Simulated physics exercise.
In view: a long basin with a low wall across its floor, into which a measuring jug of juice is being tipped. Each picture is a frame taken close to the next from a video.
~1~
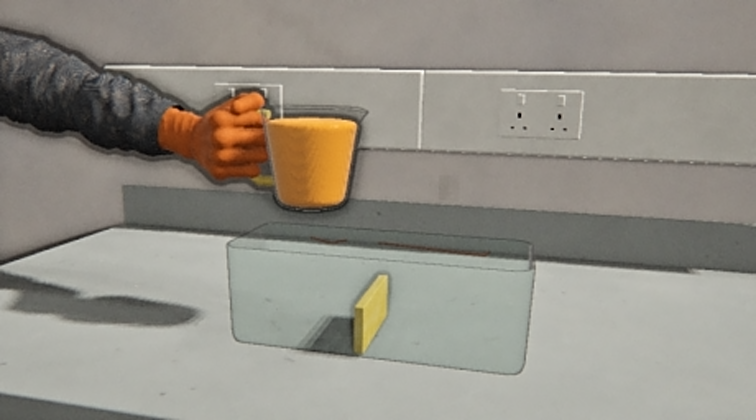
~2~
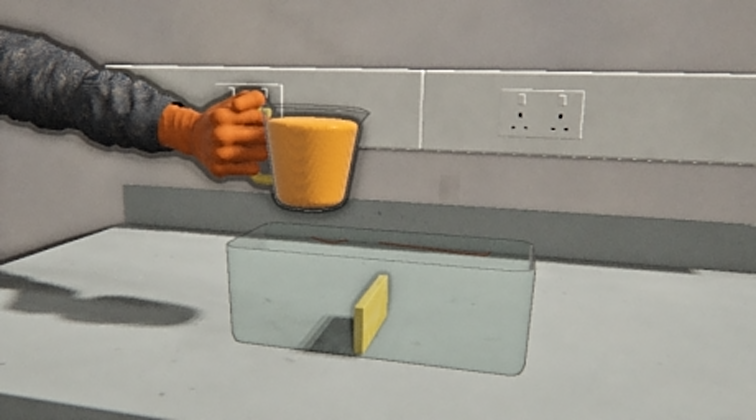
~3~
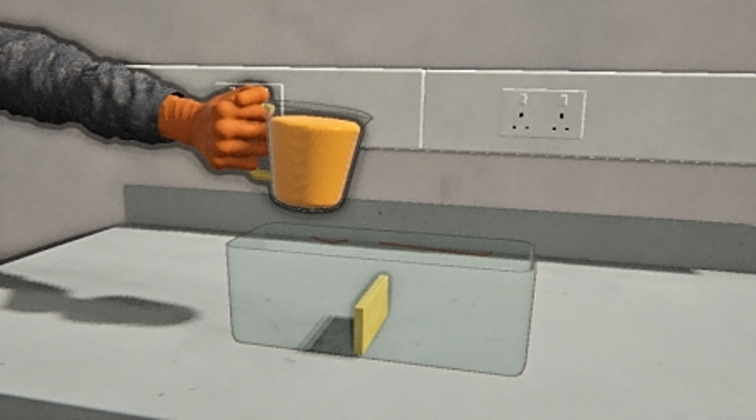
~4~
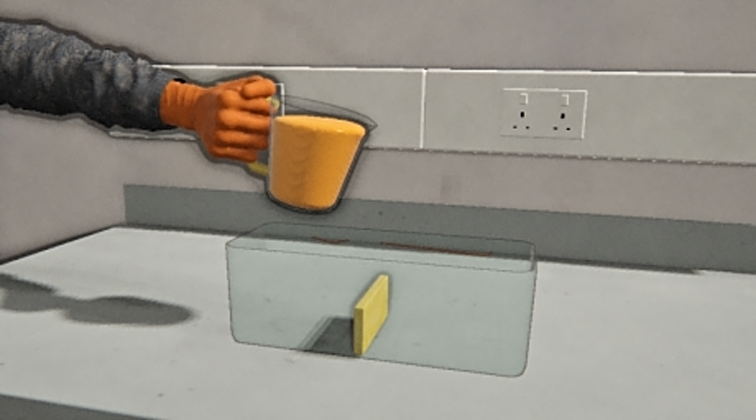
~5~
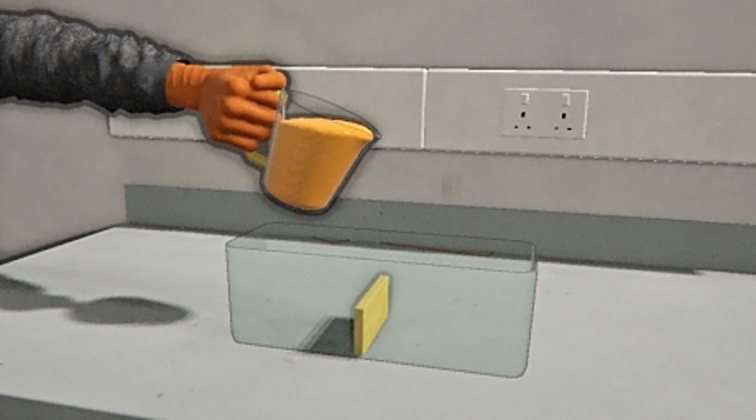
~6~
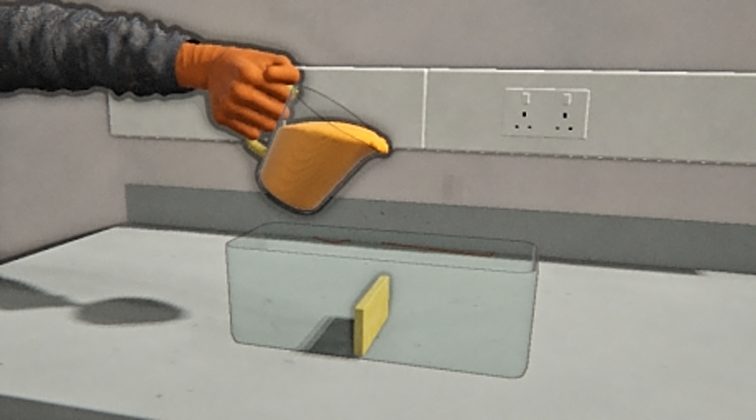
At the start, an orange-gloved hand holds a clear jug of orange liquid upright above a long, see-through basin with a low yellow wall across its floor. The hand gradually tilts the jug to the right, and the liquid shifts toward the lowering rim until it reaches the edge.
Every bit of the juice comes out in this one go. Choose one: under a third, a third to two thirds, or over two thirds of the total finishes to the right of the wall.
Over two thirds finishes to the right of the wall.
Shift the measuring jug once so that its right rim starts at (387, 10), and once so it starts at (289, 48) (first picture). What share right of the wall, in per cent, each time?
You'd get around 90 per cent and then around 5 per cent.
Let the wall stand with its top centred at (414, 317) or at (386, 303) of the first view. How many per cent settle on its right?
Estimated: 40 % first, 75 % second.
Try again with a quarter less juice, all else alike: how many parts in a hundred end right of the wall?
I'd put it at some 90 %.
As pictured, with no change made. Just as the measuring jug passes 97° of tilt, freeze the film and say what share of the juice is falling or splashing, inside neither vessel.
I'd say some 20 per cent of it.
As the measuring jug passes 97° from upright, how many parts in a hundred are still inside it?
Near 45 in a hundred still remains.
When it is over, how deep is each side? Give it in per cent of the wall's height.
I'd put the left at about 0 and the right at about 50.
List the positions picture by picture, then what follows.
It leans 0°; its right rim is at (368, 111); the juice meets the walls at (271, 121) and (358, 124); the long basin's rim runs from (247, 235) to (533, 257); the wall's top is at (372, 291), in the first picture.
It leans 1°; its right rim is at (370, 112); the juice meets the walls at (272, 120) and (358, 124), in the second picture.
It leans 6°; its right rim is at (373, 117); the juice meets the walls at (274, 118) and (361, 126), in the third picture.
It leans 13°; its right rim is at (377, 125); the juice meets the walls at (278, 118) and (365, 128), in the fourth picture.
It leans 23°; its right rim is at (382, 137); the juice meets the walls at (281, 123) and (375, 133), in the fifth picture.
It leans 34°; its right rim is at (384, 151); the juice meets the walls at (281, 130) and (376, 140); 1 per cent is over the edge, in the sixth picture.
A moment on, the measuring jug is tipped on its side and 45 per cent is still to pour, 0 is left of the wall and 36 right of it.
Next, the measuring jug is tipped right over and 5 per cent is still to pour, 7 is left of the wall and 84 right of it.
Then the measuring jug is tipped right over and 0 per cent is still to pour, 8 is left of the wall and 91 right of it.
Later the measuring jug is tipped right over and 0 per cent is still to pour, 8 is left of the wall and 91 right of it.
In the end 8 per cent lies left of the wall, 91 right of it and 1 outside.
